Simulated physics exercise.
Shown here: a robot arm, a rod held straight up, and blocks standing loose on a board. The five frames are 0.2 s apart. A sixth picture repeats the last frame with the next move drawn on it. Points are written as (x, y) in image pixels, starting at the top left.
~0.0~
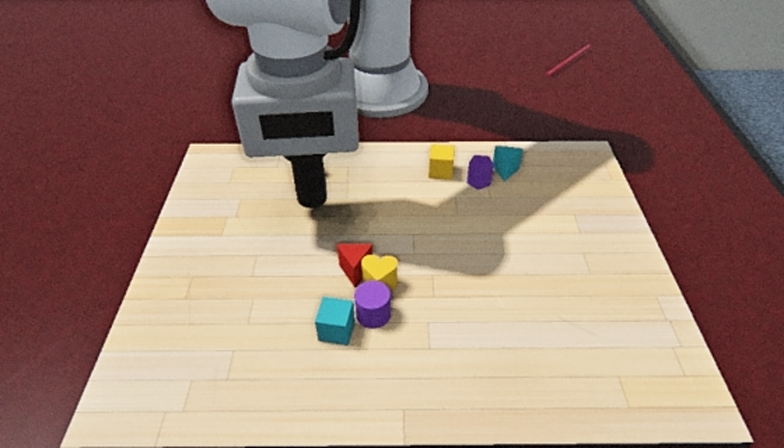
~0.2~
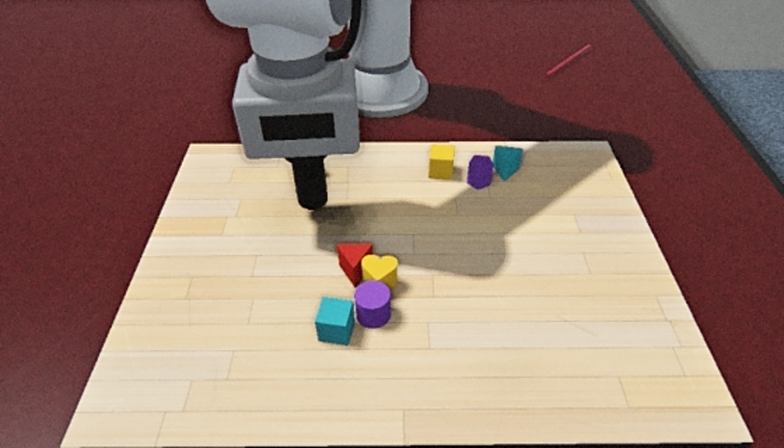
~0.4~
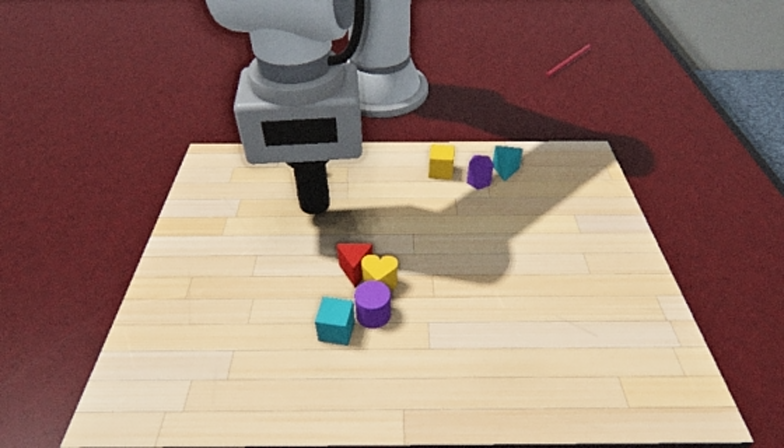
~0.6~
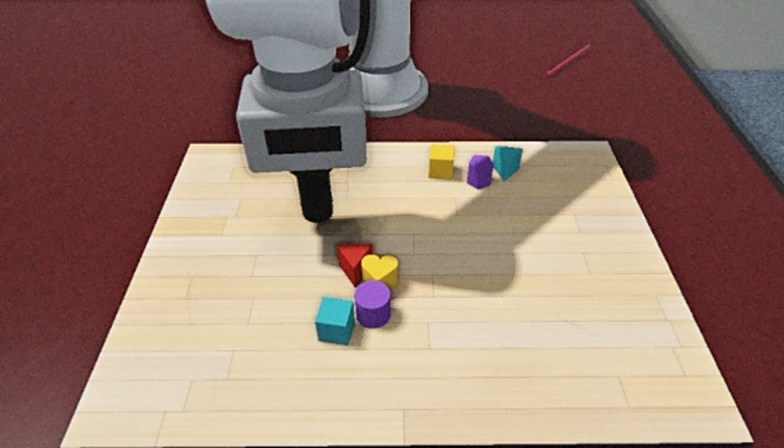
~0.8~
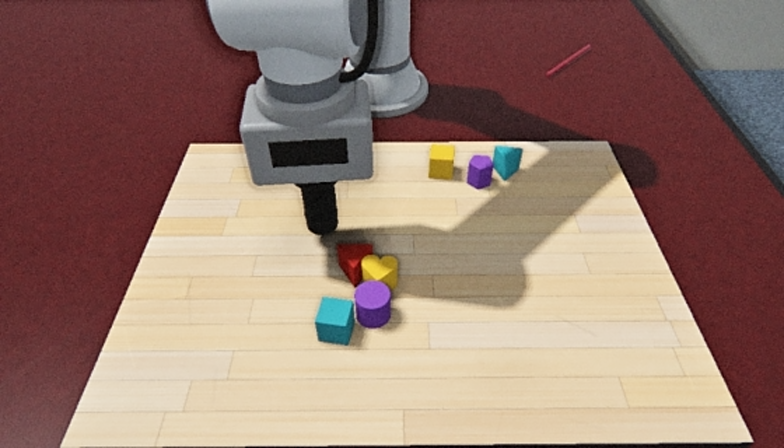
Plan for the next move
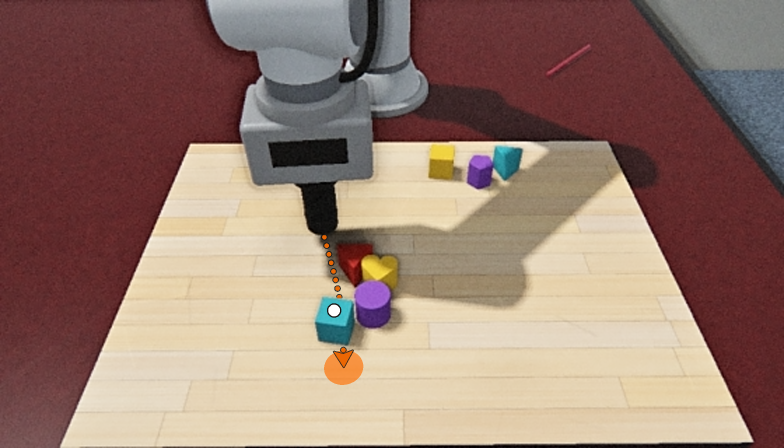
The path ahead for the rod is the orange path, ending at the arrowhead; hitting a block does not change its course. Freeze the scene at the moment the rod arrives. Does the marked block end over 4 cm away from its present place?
Yes, that is how it ends up.
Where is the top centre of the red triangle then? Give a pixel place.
I predict (367, 272).
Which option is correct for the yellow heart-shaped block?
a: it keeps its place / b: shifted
Letter b.
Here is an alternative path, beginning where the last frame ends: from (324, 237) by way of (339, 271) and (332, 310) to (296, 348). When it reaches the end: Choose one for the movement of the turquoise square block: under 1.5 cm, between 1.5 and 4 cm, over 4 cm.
Between 1.5 and 4 cm.
Drawn move, from (324, 237) over (334, 274) and (342, 317) to (344, 367); the dot is on the turquoise square block.
The first path, step by step. One third of the way, rod at (333, 262); red triangle at (364, 261), turned 40° anticlockwise; yellow heart-shaped block at (394, 269).
Two thirds of the way, rod at (340, 305); turquoise square block at (335, 326); red triangle at (367, 272), turned 100° anticlockwise; purple round block at (377, 298); yellow heart-shaped block at (401, 267).
At the end, rod at (342, 356); turquoise square block at (336, 382); red triangle at (367, 272), turned 100° anticlockwise; purple round block at (377, 298); yellow heart-shaped block at (401, 267).
